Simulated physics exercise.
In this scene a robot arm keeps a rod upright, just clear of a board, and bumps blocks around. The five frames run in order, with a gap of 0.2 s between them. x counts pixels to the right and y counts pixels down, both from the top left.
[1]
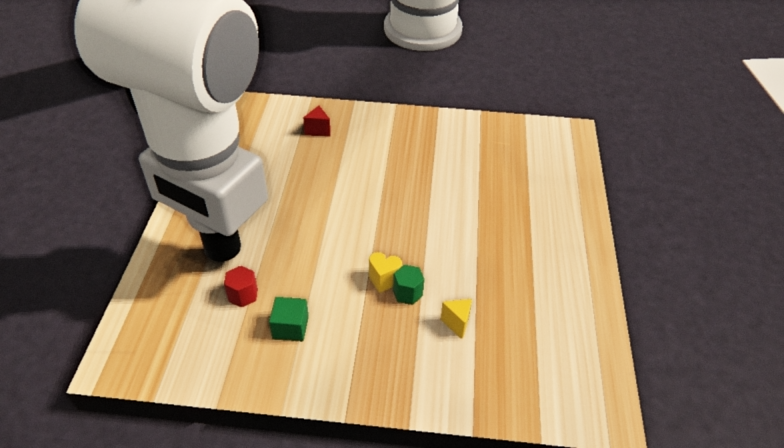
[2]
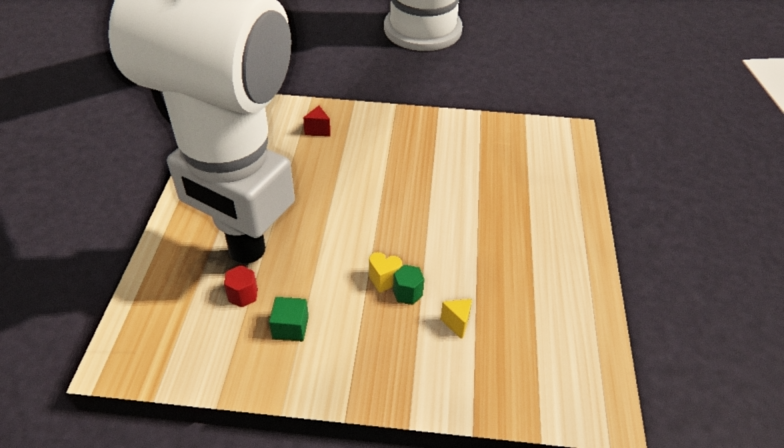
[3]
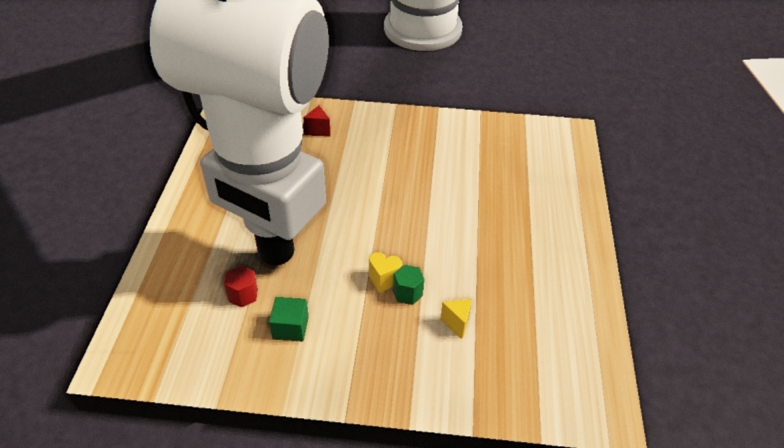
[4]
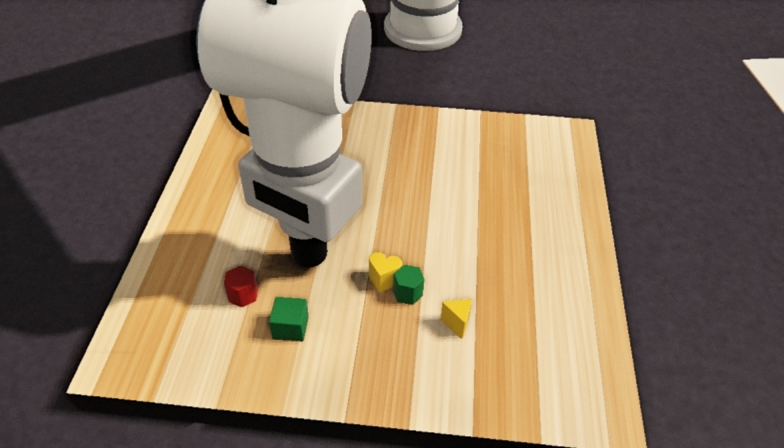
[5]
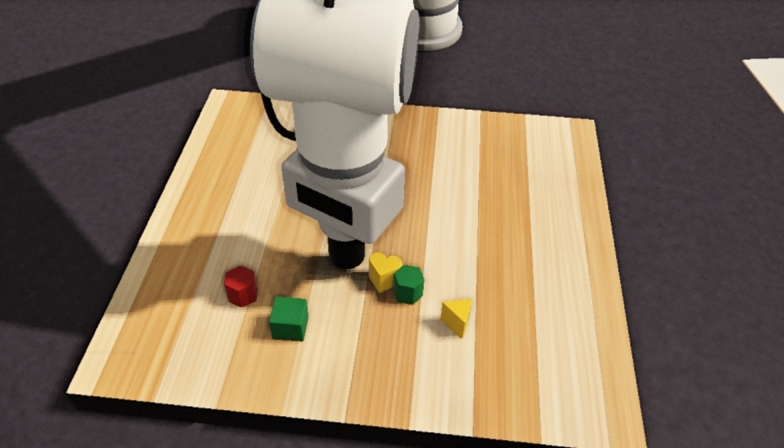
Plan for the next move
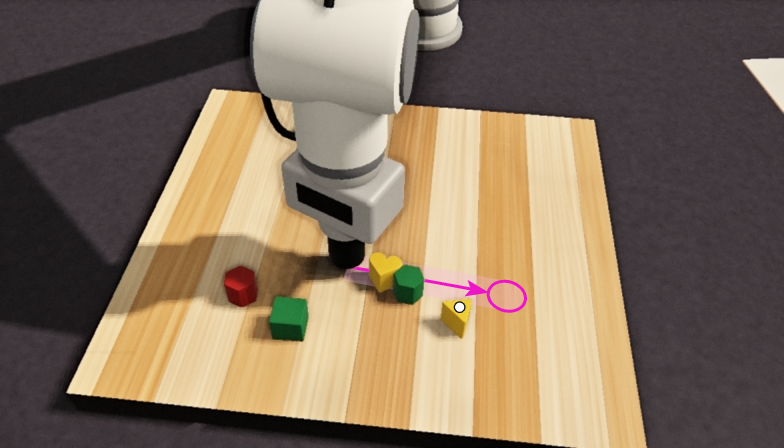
We see a white robotic arm with a black tip above a striped wooden board scattered with small red, green and yellow blocks. The arm moves steadily right, passing behind the red and green blocks toward the yellow heart, while the blocks stay still.
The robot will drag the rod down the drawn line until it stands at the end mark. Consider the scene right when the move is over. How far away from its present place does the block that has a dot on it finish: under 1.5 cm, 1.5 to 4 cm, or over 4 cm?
It ends under 1.5 cm away.
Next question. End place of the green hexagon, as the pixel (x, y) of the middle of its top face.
My prediction: (447, 293).
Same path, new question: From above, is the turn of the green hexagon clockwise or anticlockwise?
The twist is clockwise.
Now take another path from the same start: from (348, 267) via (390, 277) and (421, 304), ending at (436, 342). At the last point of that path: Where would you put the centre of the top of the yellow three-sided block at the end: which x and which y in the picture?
The point I'd pick in the picture is (499, 330).
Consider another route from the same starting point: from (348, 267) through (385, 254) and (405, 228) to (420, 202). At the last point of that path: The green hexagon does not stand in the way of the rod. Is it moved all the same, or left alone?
By then it is displaced.
Path on the board, from (348, 267) directly to (507, 296); the dot is on the yellow three-sided block.
On the path given first. One third of the way, rod at (400, 266); yellow heart at (434, 268); green hexagon at (441, 291), turned 85° clockwise.
Two thirds of the way, rod at (456, 276); yellow heart at (488, 275), turned 45° clockwise; green hexagon at (447, 293), turned 120° clockwise; yellow three-sided block at (460, 313), turned 20° anticlockwise.
At the end, rod at (509, 286); green square block in place; yellow heart at (543, 284), turned 40° clockwise; green hexagon at (447, 293), turned 120° clockwise; yellow three-sided block at (460, 313), turned 20° anticlockwise.
